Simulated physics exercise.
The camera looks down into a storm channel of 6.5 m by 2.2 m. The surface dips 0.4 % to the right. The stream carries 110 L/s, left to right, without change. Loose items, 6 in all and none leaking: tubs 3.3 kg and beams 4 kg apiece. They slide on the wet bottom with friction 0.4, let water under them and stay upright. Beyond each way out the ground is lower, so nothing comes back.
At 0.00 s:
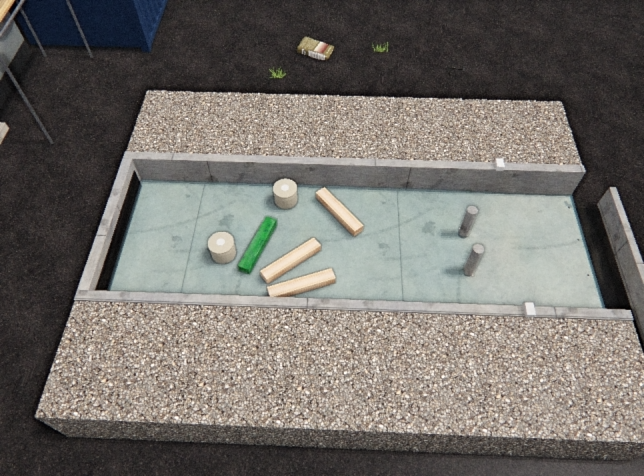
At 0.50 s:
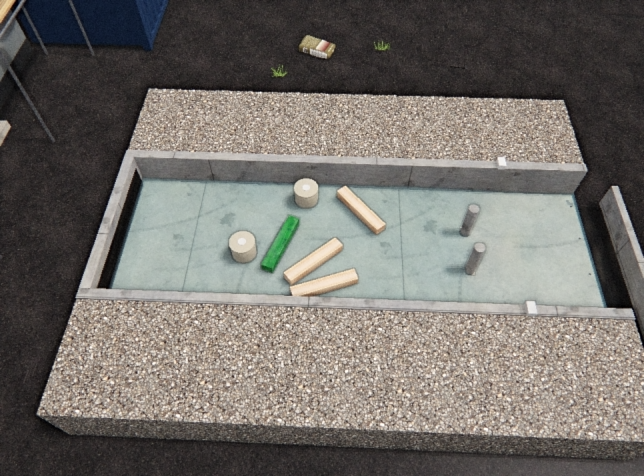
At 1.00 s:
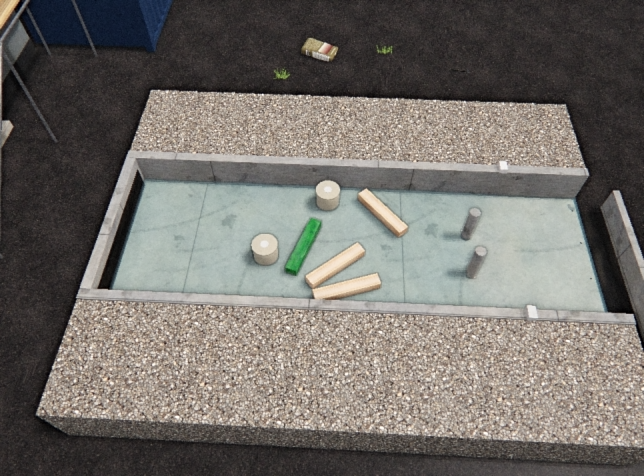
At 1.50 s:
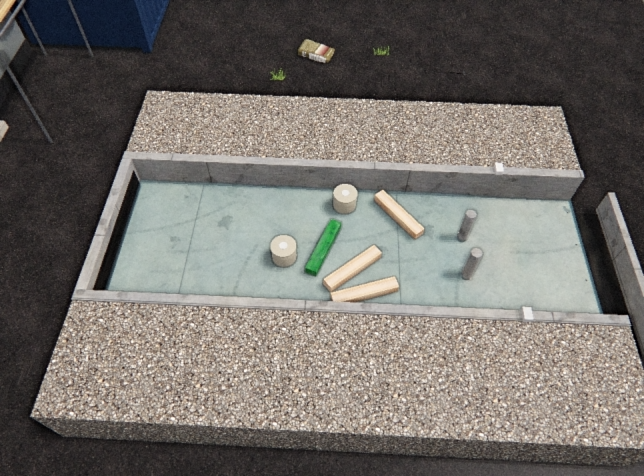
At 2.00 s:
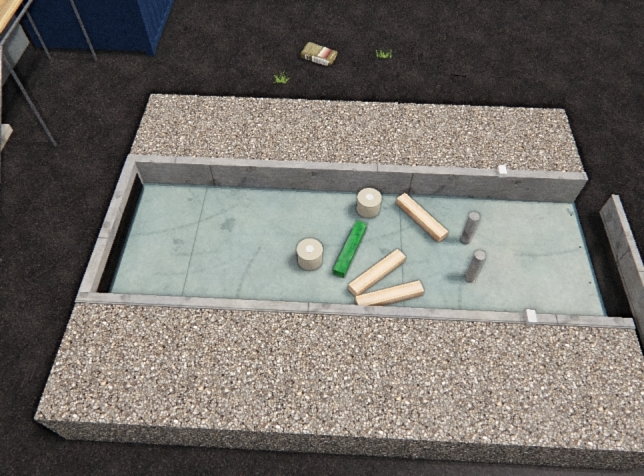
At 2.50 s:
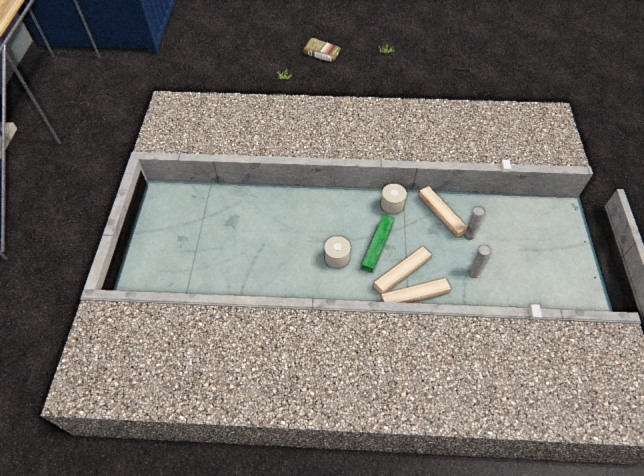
A shallow, pale concrete channel of clear water lies between two wide gravel-topped banks on dark ground, seen from high above. Two round, cream-coloured tubs, three light wooden beams and one green beam float in a loose group left of two grey upright posts. The whole group drifts steadily rightward toward the posts, keeping much the same arrangement, while the camera wobbles slightly.
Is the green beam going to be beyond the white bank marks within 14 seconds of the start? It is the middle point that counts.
The green beam gets past.
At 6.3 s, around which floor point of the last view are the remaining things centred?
At about (501, 246).
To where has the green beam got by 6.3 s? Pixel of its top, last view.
At about (458, 229).
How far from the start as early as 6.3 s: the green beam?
Roughly 300 cm by then.
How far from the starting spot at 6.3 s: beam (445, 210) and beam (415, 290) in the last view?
In turn: 350 cm, gone out.
After 3.5 s the green beam is near (423, 237), 2.2 m from its start, afloat; 0 of 6 are over the mark; 6 afloat.
After 6.3 s the green beam is near (458, 229), 2.8 m from its start, afloat; 3 of 6 are over the mark; 5 afloat.
After 10.0 s the green beam is near (465, 221), 2.9 m from its start, afloat; 5 of 6 are over the mark; 3 afloat.
After 14.0 s the green beam has gone out; 6 of 6 are over the mark; 0 afloat.
